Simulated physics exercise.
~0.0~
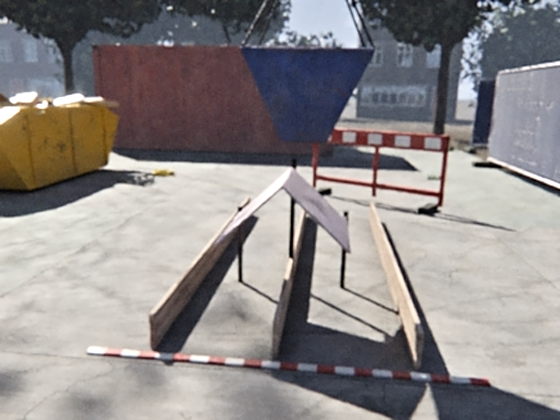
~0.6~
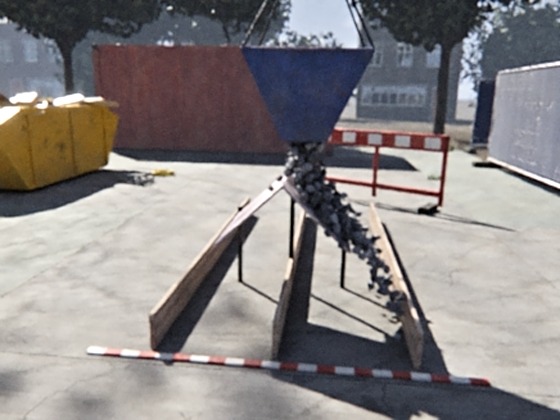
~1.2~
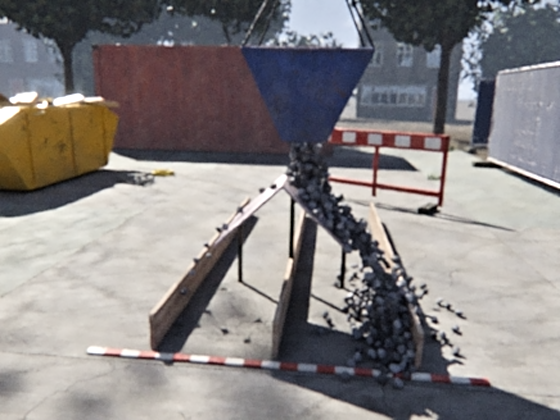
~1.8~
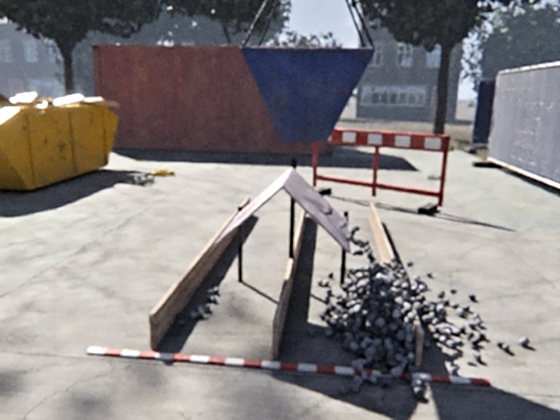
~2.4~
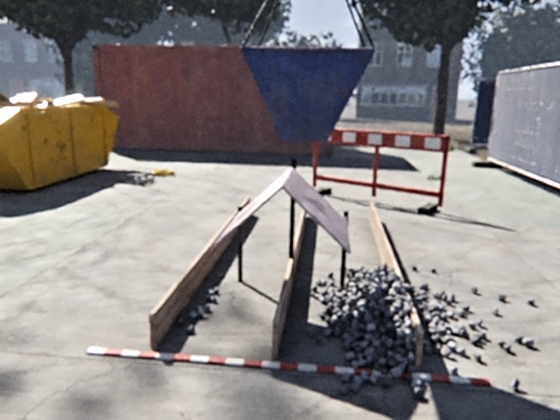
Grey stones pour from the hanging blue skip onto sloping plates and settle mostly in the right bay.
